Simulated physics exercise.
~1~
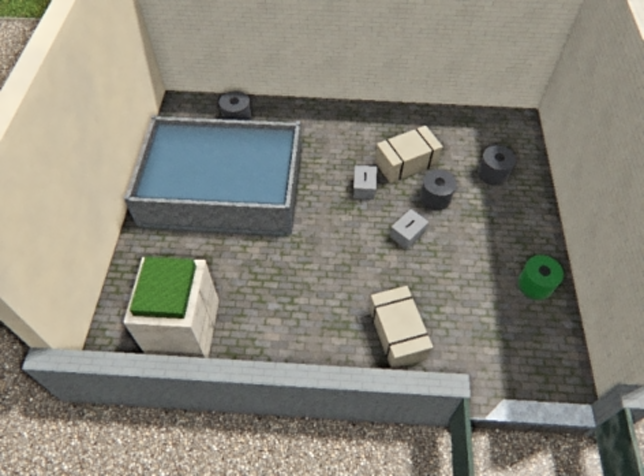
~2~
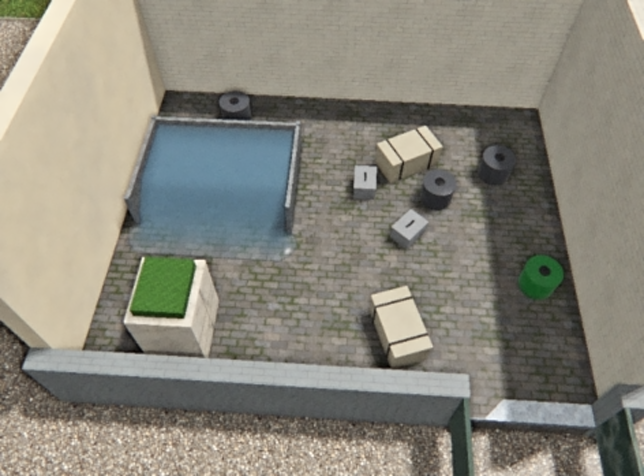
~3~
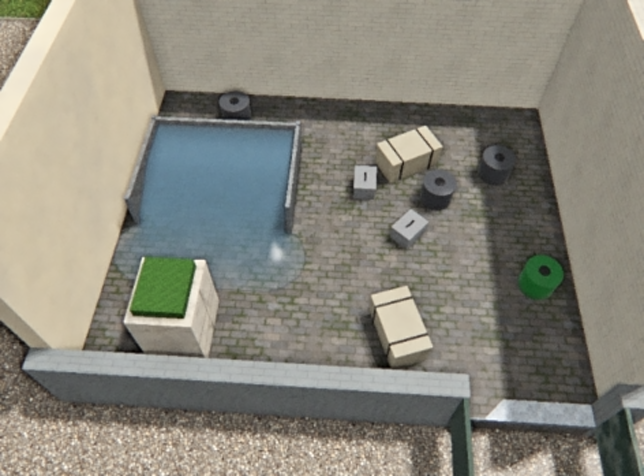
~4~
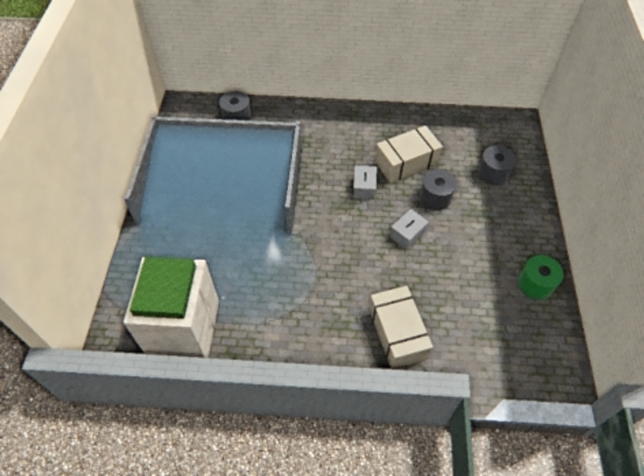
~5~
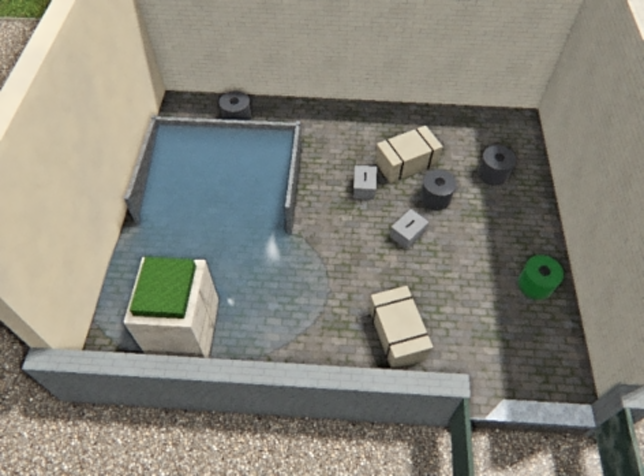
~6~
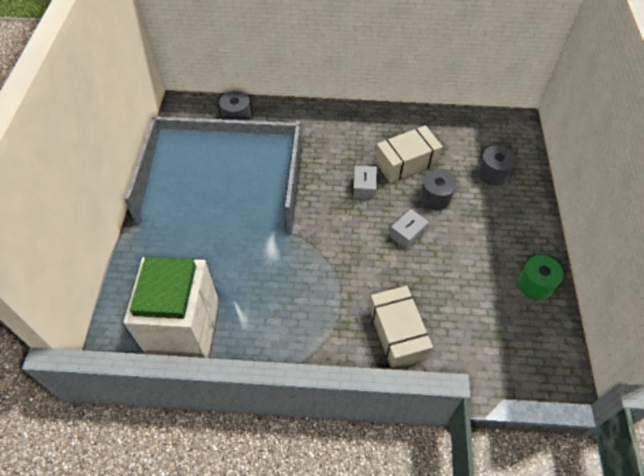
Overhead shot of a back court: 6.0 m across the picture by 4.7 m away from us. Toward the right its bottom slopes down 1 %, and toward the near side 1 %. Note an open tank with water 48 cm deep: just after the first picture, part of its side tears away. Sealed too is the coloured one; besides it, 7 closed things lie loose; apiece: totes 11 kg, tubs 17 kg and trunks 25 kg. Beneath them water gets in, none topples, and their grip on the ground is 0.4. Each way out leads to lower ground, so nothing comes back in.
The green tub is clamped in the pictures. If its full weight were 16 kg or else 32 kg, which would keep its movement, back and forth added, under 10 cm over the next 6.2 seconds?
Lightweight loses, heavyweight wins.
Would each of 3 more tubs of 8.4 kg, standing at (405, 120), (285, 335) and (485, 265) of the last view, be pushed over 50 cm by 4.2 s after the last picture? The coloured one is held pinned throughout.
Each in turn: Not that far, further than that, further than that.
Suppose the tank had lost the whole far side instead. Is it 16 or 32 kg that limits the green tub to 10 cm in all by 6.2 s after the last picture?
Well, in that case only the heavy one does.
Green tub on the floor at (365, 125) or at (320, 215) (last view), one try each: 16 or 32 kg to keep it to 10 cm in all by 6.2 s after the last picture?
Light one suffices, then light one suffices.
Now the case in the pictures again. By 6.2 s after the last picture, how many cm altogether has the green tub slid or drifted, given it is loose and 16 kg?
I'd say roughly 250 centimetres in all.
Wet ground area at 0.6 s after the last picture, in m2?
Wet area: Approx. 9.0 m2.
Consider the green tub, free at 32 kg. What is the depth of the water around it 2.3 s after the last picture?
Something like 2 centimetres.
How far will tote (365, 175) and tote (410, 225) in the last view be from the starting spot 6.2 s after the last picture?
Net shift, one by one: 0 cm / 10 cm.
Then, 0.6 s after the last picture the green tub would be 0 cm from its start with 16 kg and 0 cm from its start with 32 kg; 0 cm of water round it then.
Then, 2.3 s after the last picture the green tub would be 0 cm from its start with 16 kg and 0 cm from its start with 32 kg; 2 cm of water round it then.
Then, 4.2 s after the last picture the green tub would be 79 cm from its start with 16 kg and 0 cm from its start with 32 kg; 11 cm of water round it then.
Then, 6.2 s after the last picture the green tub would be 233 cm from its start with 16 kg and 0 cm from its start with 32 kg; 8 cm of water round it then.
